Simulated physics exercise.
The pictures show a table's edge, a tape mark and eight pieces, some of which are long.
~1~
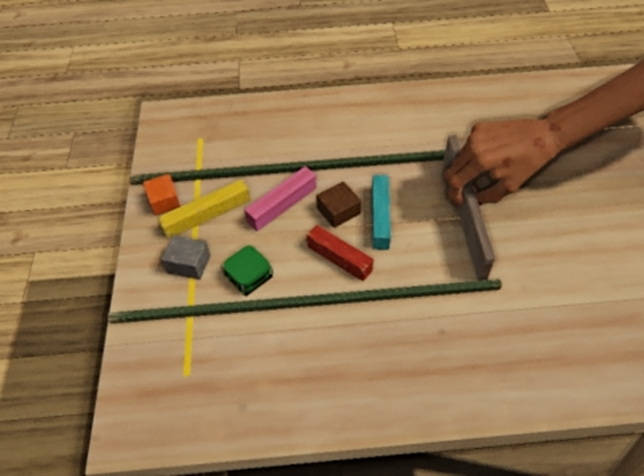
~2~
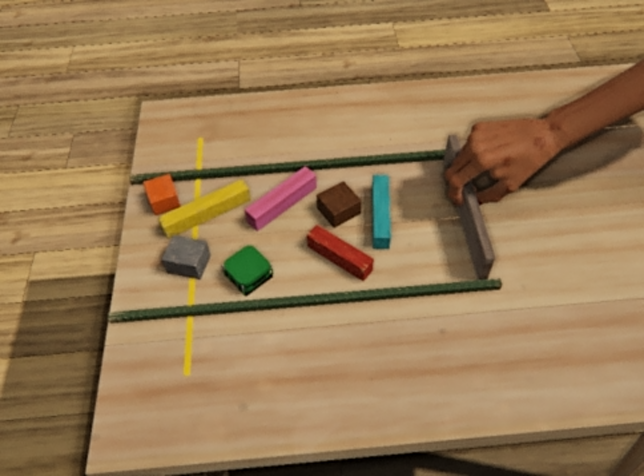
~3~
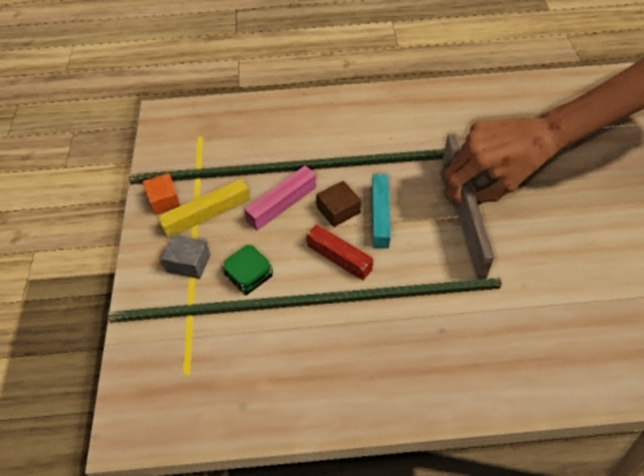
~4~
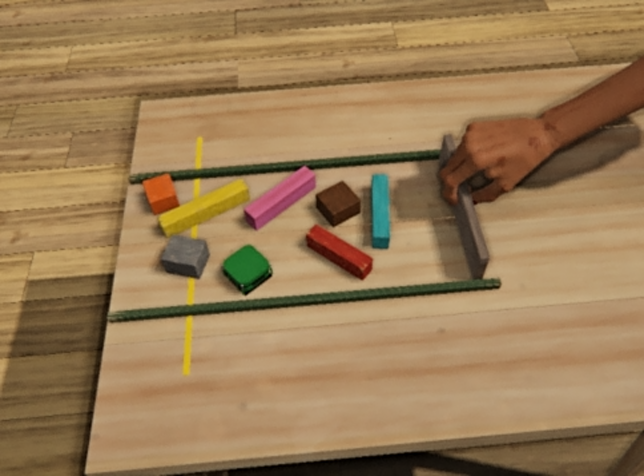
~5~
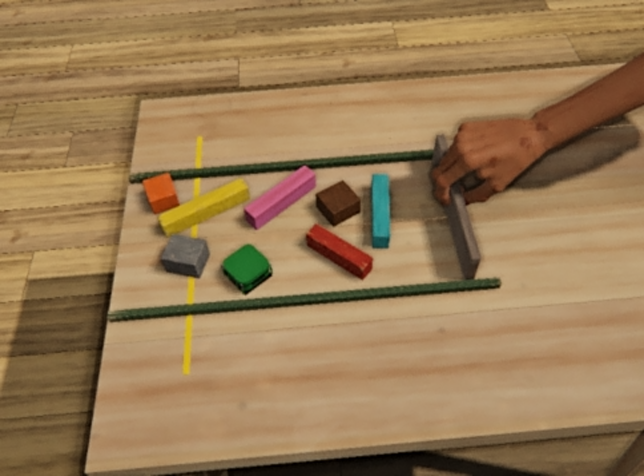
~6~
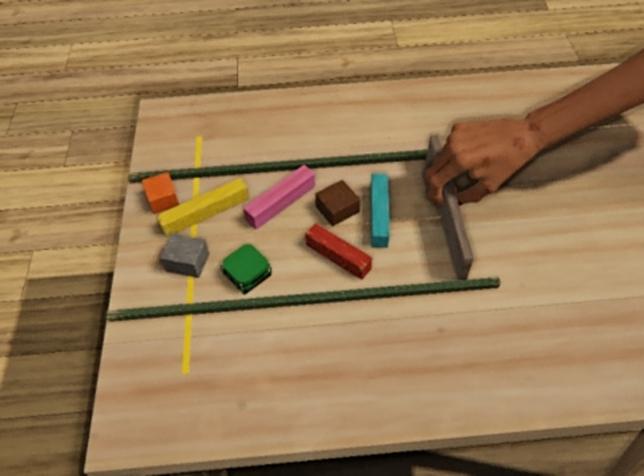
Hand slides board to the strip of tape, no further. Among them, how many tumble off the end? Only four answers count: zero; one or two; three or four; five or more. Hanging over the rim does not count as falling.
I predict the tally of drops will be under three but above nought.
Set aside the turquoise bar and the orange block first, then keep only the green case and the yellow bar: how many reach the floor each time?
The first removal gives 0, the second gives 0.
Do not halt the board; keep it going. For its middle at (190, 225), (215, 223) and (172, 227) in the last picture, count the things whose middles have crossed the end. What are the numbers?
Taking the three positions in turn, the counts come to 1, 0 and 3.
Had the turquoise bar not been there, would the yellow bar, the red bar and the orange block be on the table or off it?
Result - yellow bar: Up; red bar: Up; orange block: Gone.
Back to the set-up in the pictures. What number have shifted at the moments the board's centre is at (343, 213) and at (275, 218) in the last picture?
Counts: 4, 6.
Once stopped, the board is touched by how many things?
3 of them.
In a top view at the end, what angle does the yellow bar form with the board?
Roughly 50° out of line.
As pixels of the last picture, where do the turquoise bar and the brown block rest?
In the last picture, roughly (184, 227) and (159, 227).
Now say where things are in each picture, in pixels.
Orange block (162, 195); grey block (187, 258); yellow bar (205, 209); board (467, 204); tape (195, 240), in the first picture.
Grey block (187, 257); turquoise bar (381, 211), in the second picture.
Yellow bar (205, 208); board (466, 203), in the third picture.
Orange block (161, 194); green case (247, 270), in the fourth picture.
Grey block (186, 256); brown block (338, 203), in the fifth picture.
Orange block (161, 193); grey block (185, 256); yellow bar (204, 207); board (447, 204); tape (193, 238), in the sixth picture.
Early on, none off yet; orange block at rest near (161, 193); grey block at rest near (185, 256); yellow bar at rest near (204, 207).
A while later, none off yet; orange block at rest near (160, 193); grey block at rest near (185, 256); yellow bar travelled a little near (190, 198).
Finally, the number that fall off is one or two; lost, orange block.
